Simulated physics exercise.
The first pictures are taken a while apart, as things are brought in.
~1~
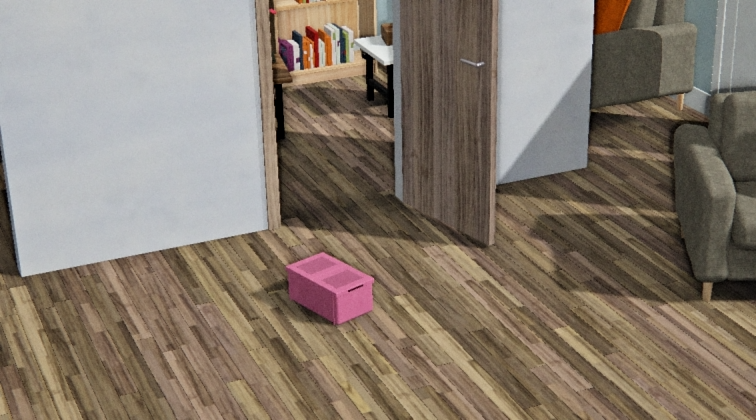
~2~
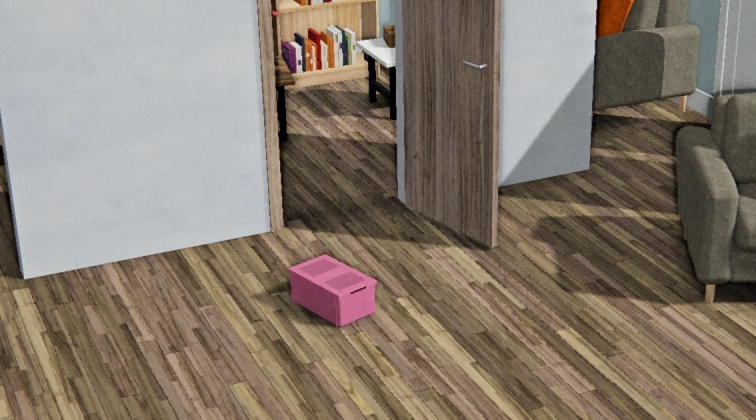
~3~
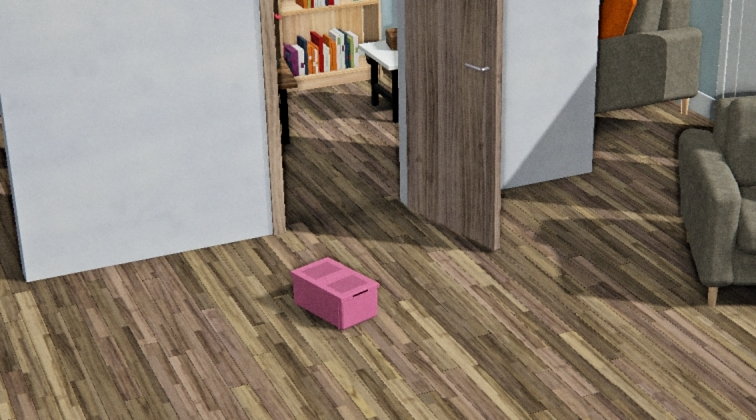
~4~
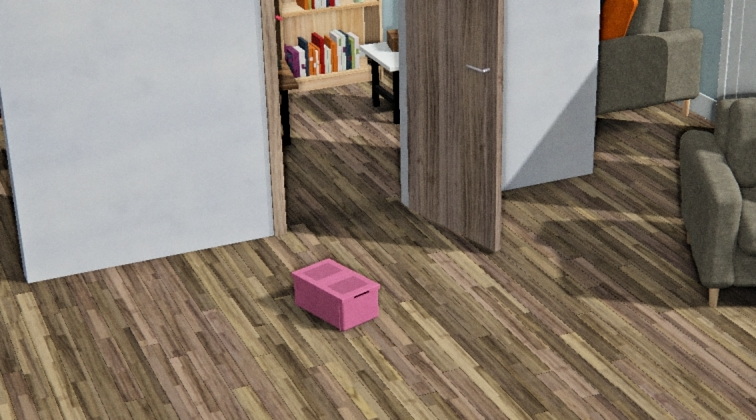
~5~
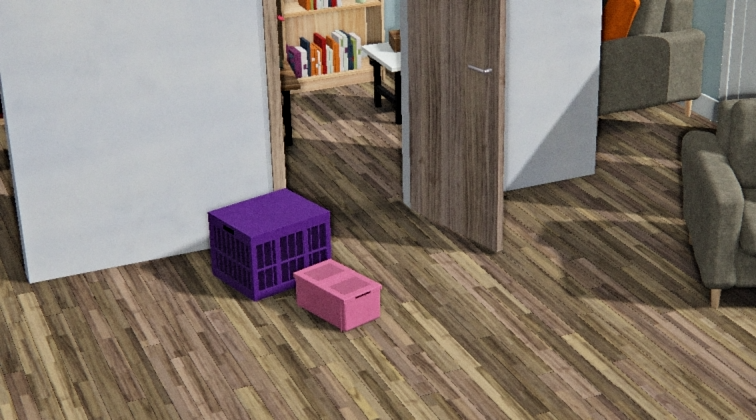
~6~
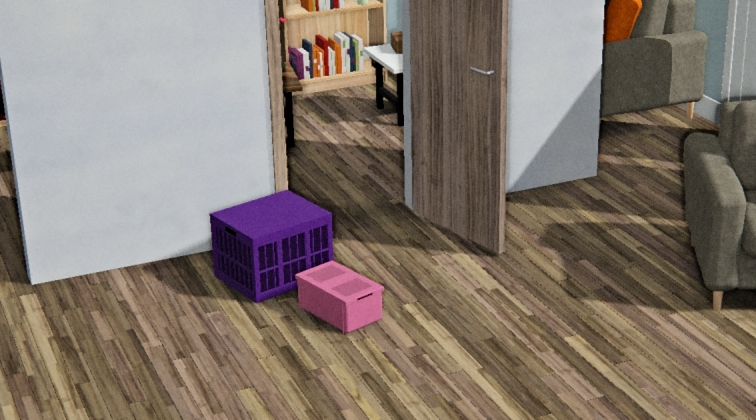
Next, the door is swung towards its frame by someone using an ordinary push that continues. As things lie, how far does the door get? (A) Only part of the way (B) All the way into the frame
(B) All the way into the frame.
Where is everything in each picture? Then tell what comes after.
In the first frame, door wide open and still; pink tote (330, 289).
In the second frame, door wide open and still; pink tote (332, 291).
In the third frame, door wide open and still; pink tote (335, 294).
In the fourth frame, door wide open and still; pink tote (336, 295).
In the fifth frame, door wide open and still; pink tote (338, 295).
In the sixth frame, door wide open and still; purple chest (272, 245); pink tote (339, 297).
Then, 0.90 s later than the last frame, open by 68°.
Then, 1.40 s later than the last frame, open by 34°.
When it is over, open by 0°; both as before. End places, in pixels of the last picture, purple chest near (272, 245).
